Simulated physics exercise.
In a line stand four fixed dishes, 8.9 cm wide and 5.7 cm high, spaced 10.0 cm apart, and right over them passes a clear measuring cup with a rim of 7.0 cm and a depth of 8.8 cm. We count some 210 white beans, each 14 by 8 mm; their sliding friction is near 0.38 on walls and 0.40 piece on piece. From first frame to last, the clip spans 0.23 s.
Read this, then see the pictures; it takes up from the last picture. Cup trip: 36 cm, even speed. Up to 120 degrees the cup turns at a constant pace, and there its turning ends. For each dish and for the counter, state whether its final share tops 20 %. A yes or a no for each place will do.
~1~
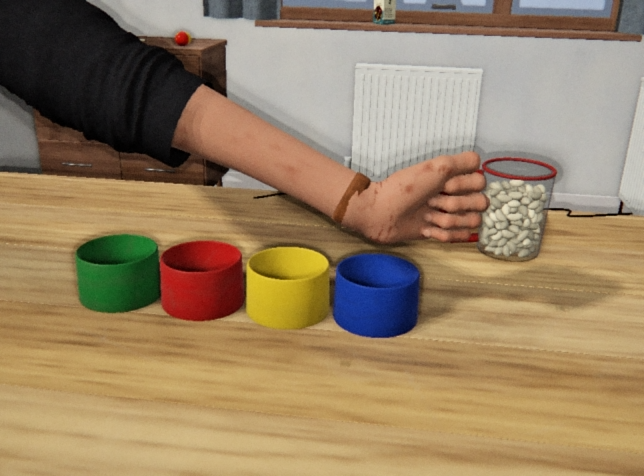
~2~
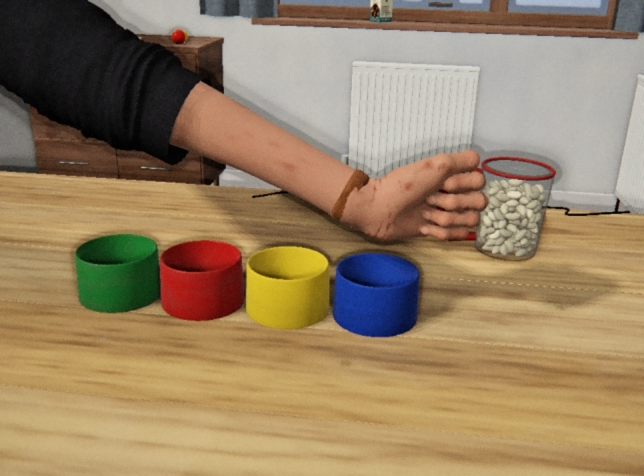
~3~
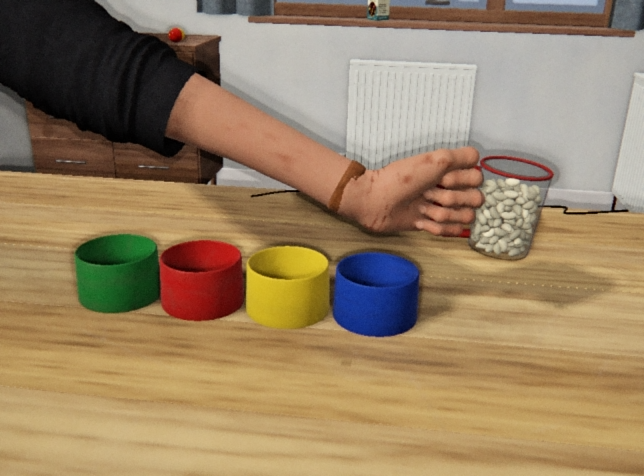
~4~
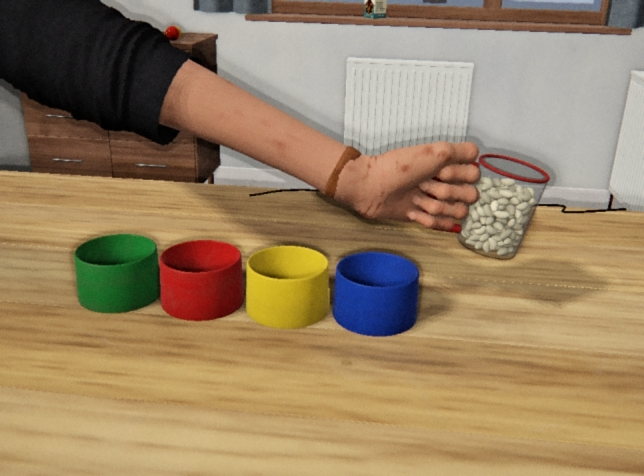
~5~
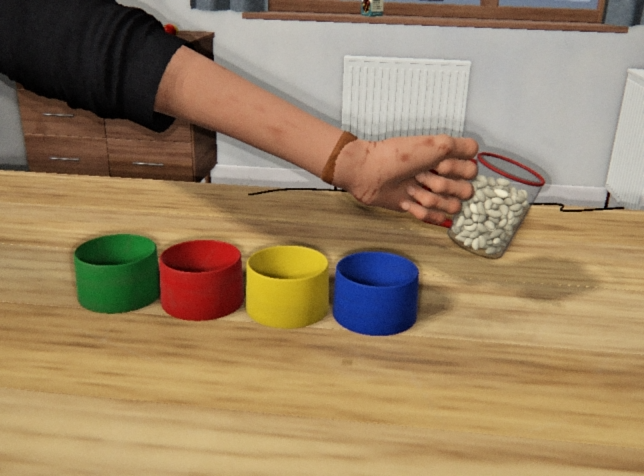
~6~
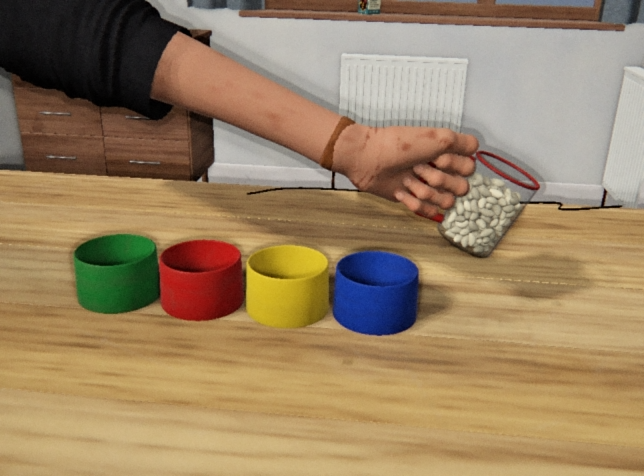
Red - no; blue - yes; green - no; yellow - no; counter - yes.
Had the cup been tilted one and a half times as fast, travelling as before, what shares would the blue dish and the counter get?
I'd expect blue to end at 10 and the counter at 90.
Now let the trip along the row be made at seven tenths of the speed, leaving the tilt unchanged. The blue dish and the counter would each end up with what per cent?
Shares: Blue 0, counter 100.
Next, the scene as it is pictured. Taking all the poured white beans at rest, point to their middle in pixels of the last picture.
Approximately (390, 305) in the last view.
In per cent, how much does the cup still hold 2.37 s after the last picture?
Roughly 0 in a hundred.
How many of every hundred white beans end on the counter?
Roughly 30 in a hundred.
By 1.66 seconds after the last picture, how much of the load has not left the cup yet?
Roughly 0 in a hundred.
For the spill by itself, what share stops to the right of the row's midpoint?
Fraction on that side: Around 100 %.
Then, 1.00 s after the last picture, tilt 120 degrees; cup holds 5 %, blue 65 %.
Then, 1.66 s after the last picture, tilt 120 degrees; cup holds 0 %, blue 65 %.
Then, 2.37 s after the last picture, tilt 120 degrees; cup holds 0 %, blue 65 %.
In the end, red 0 %, blue 70 %, green 0 %, yellow 0 %, counter 30 %.
